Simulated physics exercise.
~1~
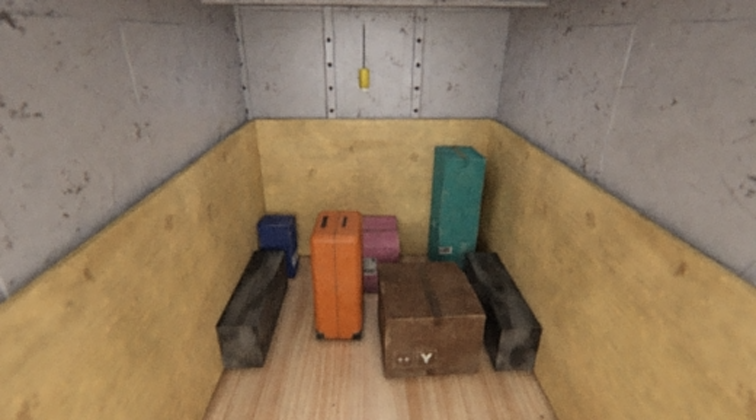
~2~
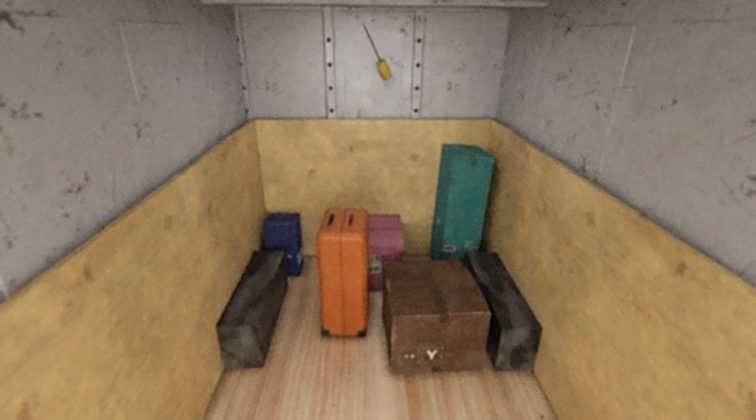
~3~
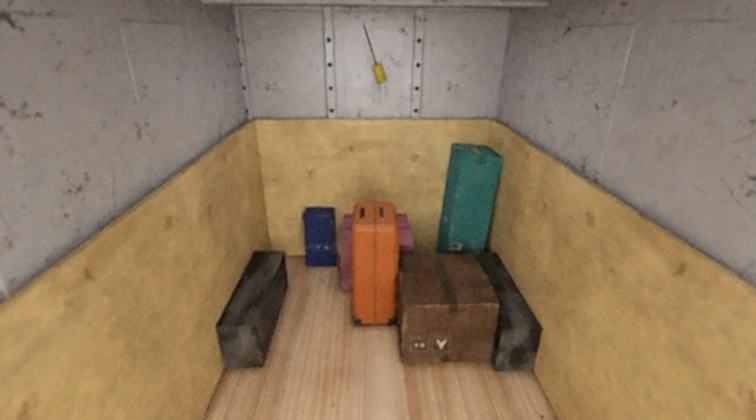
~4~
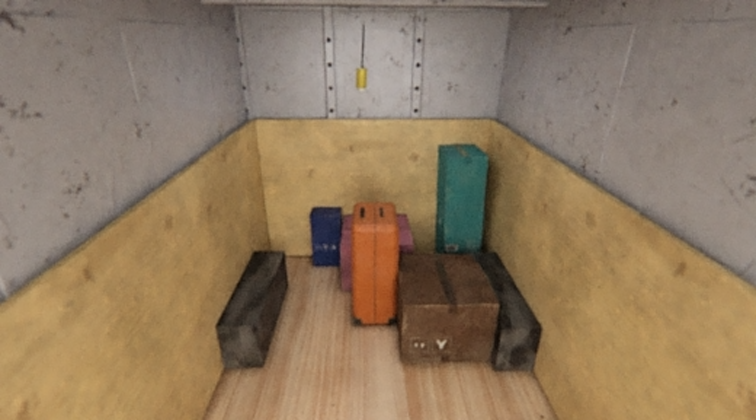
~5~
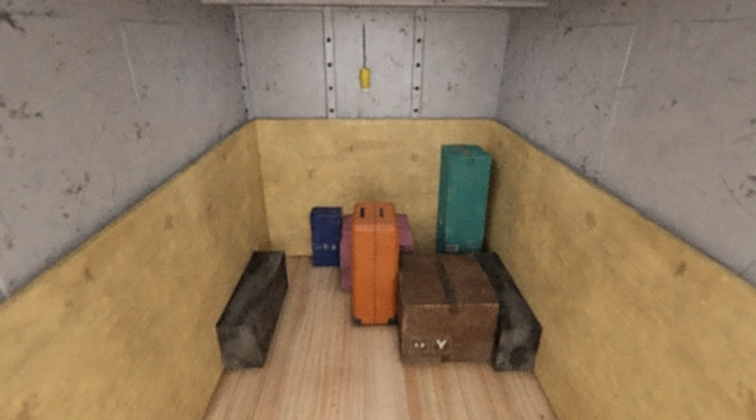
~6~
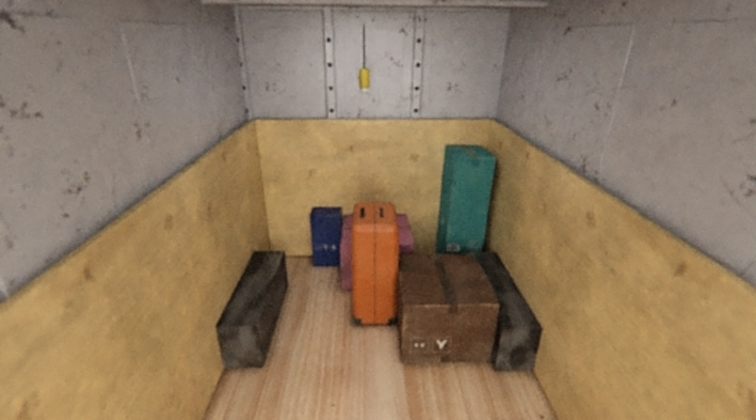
A tall turquoise box stands at the back right of a delivery van's load bay, seen from the rear towards the bulkhead, with a brown box in front of it between two dark wheel boxes. An upright orange case stands near the middle, with a pink box behind it and a blue box at the back left. The hanging yellow lamp swings right as the luggage shifts slightly right. Then the orange case and blue box slide farther right, and the turquoise box leans a little. The lamp swings back and settles, and everything comes to rest still upright.
